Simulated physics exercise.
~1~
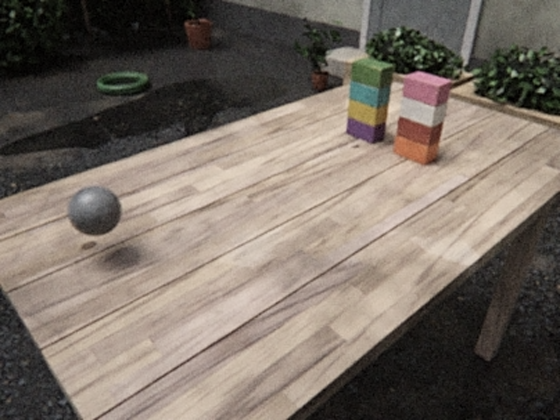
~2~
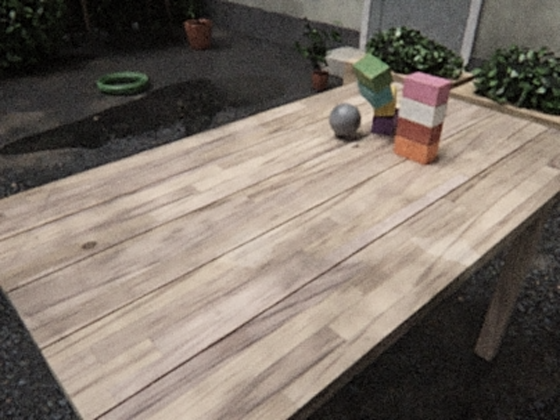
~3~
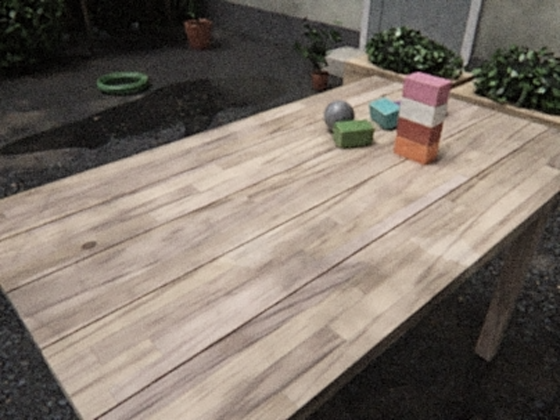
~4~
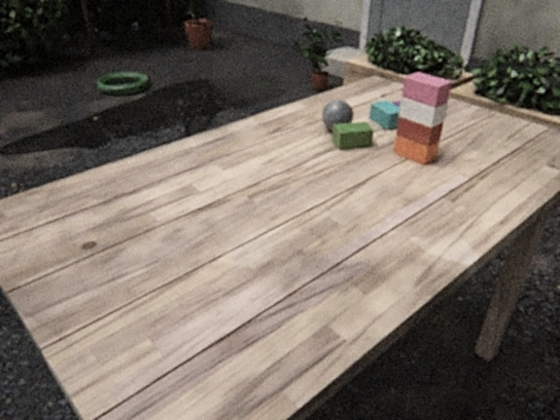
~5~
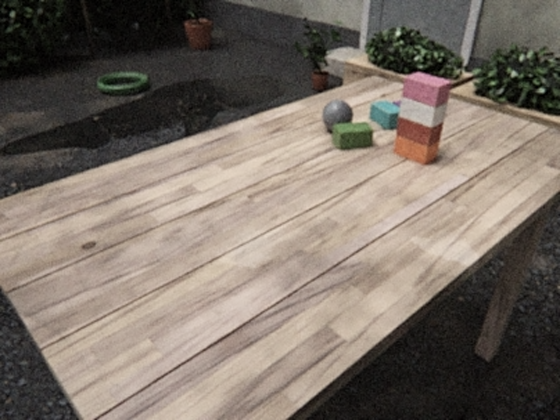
A grey ball flies right into the left block stack, toppling it beside the standing stack.
